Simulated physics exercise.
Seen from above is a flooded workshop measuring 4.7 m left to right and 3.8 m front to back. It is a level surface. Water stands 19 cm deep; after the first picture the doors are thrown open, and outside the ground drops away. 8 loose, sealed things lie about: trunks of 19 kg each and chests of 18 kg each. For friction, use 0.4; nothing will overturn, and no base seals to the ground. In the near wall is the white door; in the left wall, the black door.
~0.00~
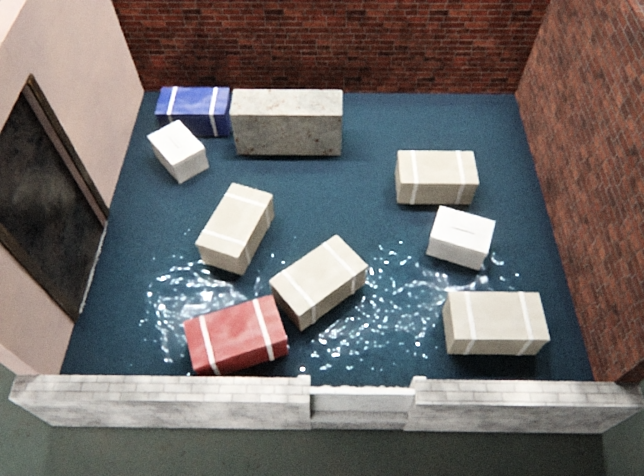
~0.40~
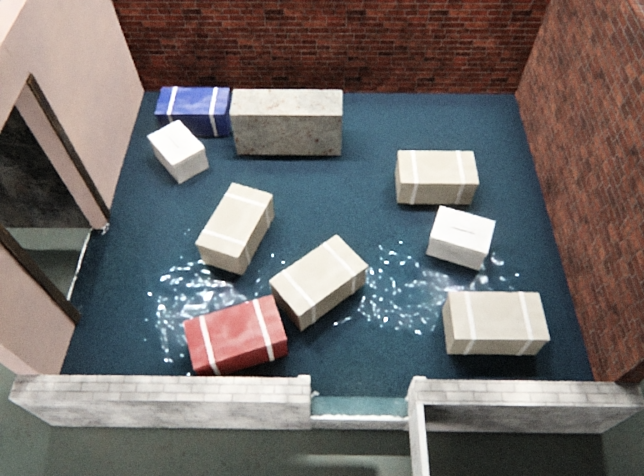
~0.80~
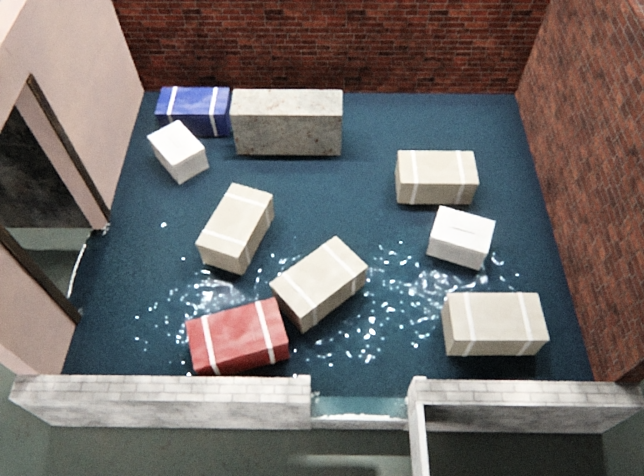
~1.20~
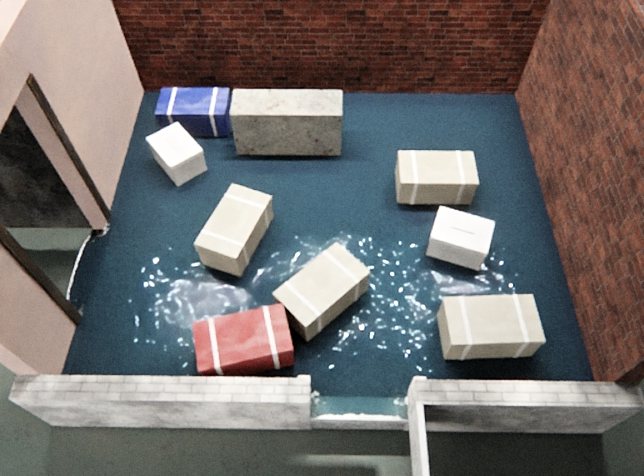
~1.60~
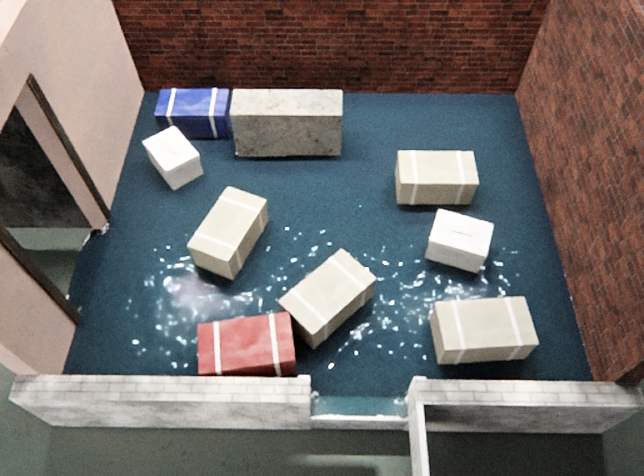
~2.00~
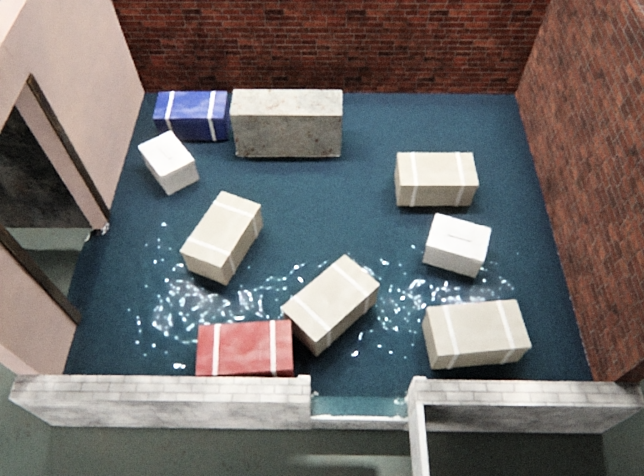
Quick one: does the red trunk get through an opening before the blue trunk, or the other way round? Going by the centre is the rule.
The blue one gets through first.
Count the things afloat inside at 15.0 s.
3.
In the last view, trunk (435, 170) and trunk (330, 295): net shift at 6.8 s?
The shifts read 80 cm and 80 cm, in that sequence.
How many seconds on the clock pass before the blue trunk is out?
Close to 11.5 s, I'd say.
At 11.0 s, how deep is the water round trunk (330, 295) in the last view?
Depth: Near 6 cm.
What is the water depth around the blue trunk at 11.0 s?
Depth approx. 9 cm.
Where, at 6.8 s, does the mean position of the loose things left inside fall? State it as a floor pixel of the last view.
Somewhere near (272, 290).
After 3.0 s the red trunk is near (237, 350), 0.2 m from its start, afloat; the blue trunk is near (184, 114), 0.2 m from its start, afloat; 0 of 8 are out; 8 afloat.
After 6.8 s the red trunk is near (221, 348), 0.2 m from its start, afloat; the blue trunk is near (155, 161), 0.9 m from its start, afloat; 2 of 8 are out; 6 afloat.
After 11.0 s the red trunk is near (225, 352), 0.2 m from its start, afloat; the blue trunk is near (108, 238), 1.9 m from its start, afloat; 3 of 8 are out; 4 afloat.
After 15.0 s the red trunk is near (196, 348), 0.4 m from its start, afloat; the blue trunk has gone out (at 11.7 s); 4 of 8 are out; 3 afloat.
